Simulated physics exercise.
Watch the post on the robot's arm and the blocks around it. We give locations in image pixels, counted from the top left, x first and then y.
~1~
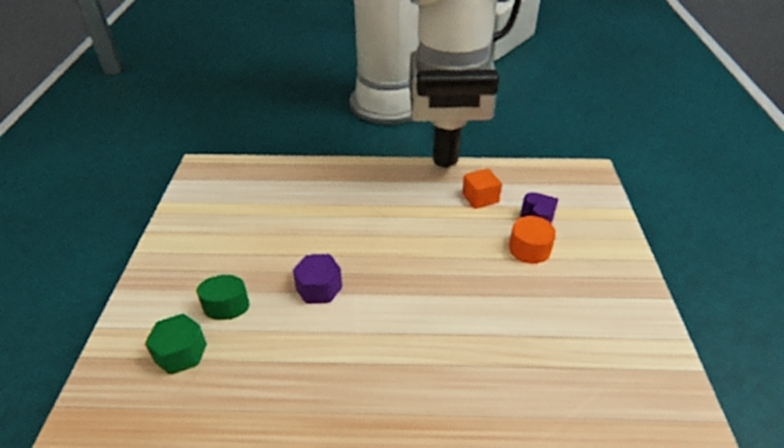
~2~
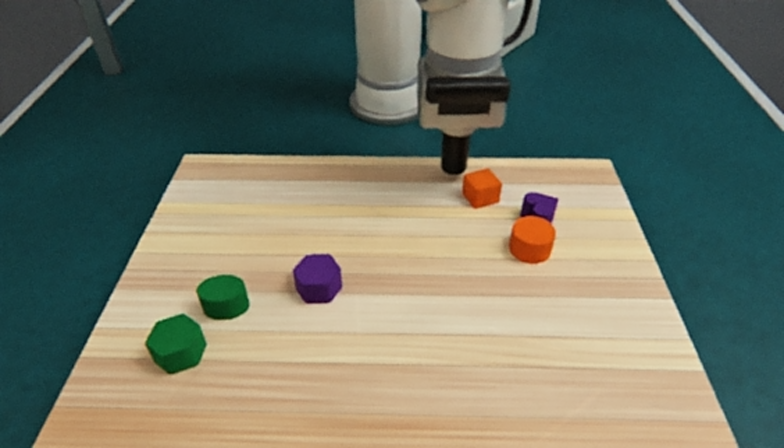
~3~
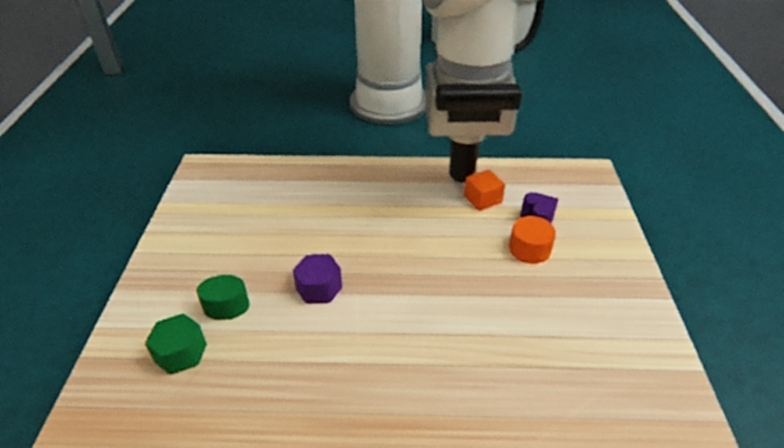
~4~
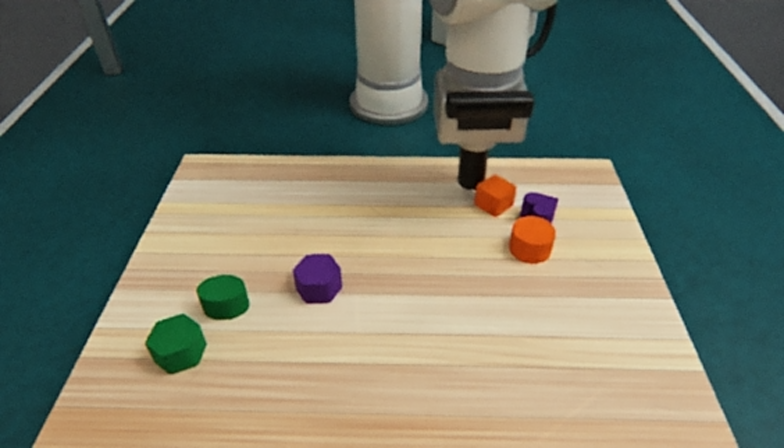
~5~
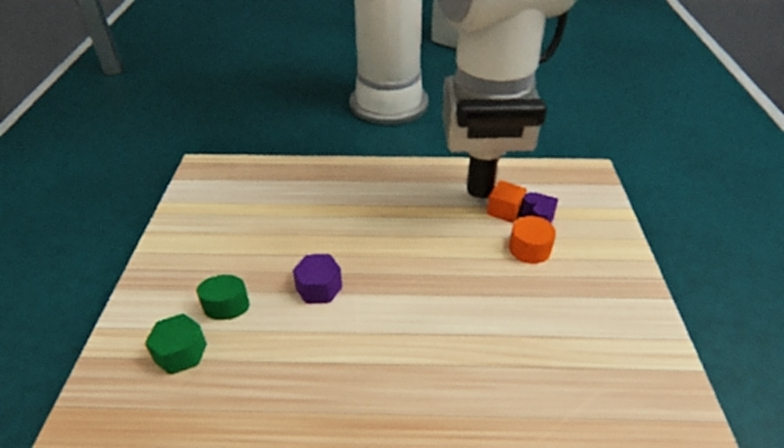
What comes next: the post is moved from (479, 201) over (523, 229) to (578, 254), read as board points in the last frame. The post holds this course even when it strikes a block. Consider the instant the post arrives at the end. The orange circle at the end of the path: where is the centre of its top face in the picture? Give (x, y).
Its top centre is at about (552, 250).
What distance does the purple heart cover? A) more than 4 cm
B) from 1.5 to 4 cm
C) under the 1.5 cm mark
It's A.
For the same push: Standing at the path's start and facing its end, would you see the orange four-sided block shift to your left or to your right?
The left-hand side.
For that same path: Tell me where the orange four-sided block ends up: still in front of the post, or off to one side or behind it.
My prediction: No longer in front.
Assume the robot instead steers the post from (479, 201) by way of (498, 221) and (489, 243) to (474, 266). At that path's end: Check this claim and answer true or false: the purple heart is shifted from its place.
Answer: True.
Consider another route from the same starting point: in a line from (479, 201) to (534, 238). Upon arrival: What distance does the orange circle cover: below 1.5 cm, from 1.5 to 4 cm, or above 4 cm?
My estimate: In the 1.5 to 4 cm range.
On the path given first. One third of the way, post at (510, 209); orange four-sided block at (542, 200), turned 40° anticlockwise; purple heart at (572, 209), turned 40° clockwise.
Two thirds of the way, post at (543, 227); orange four-sided block at (560, 203), turned 70° anticlockwise; orange circle at (547, 243); purple heart at (592, 210), turned 60° clockwise.
At the end, post at (581, 244); orange four-sided block at (561, 203), turned 75° anticlockwise; orange circle at (552, 250); purple heart at (593, 210), turned 60° clockwise.
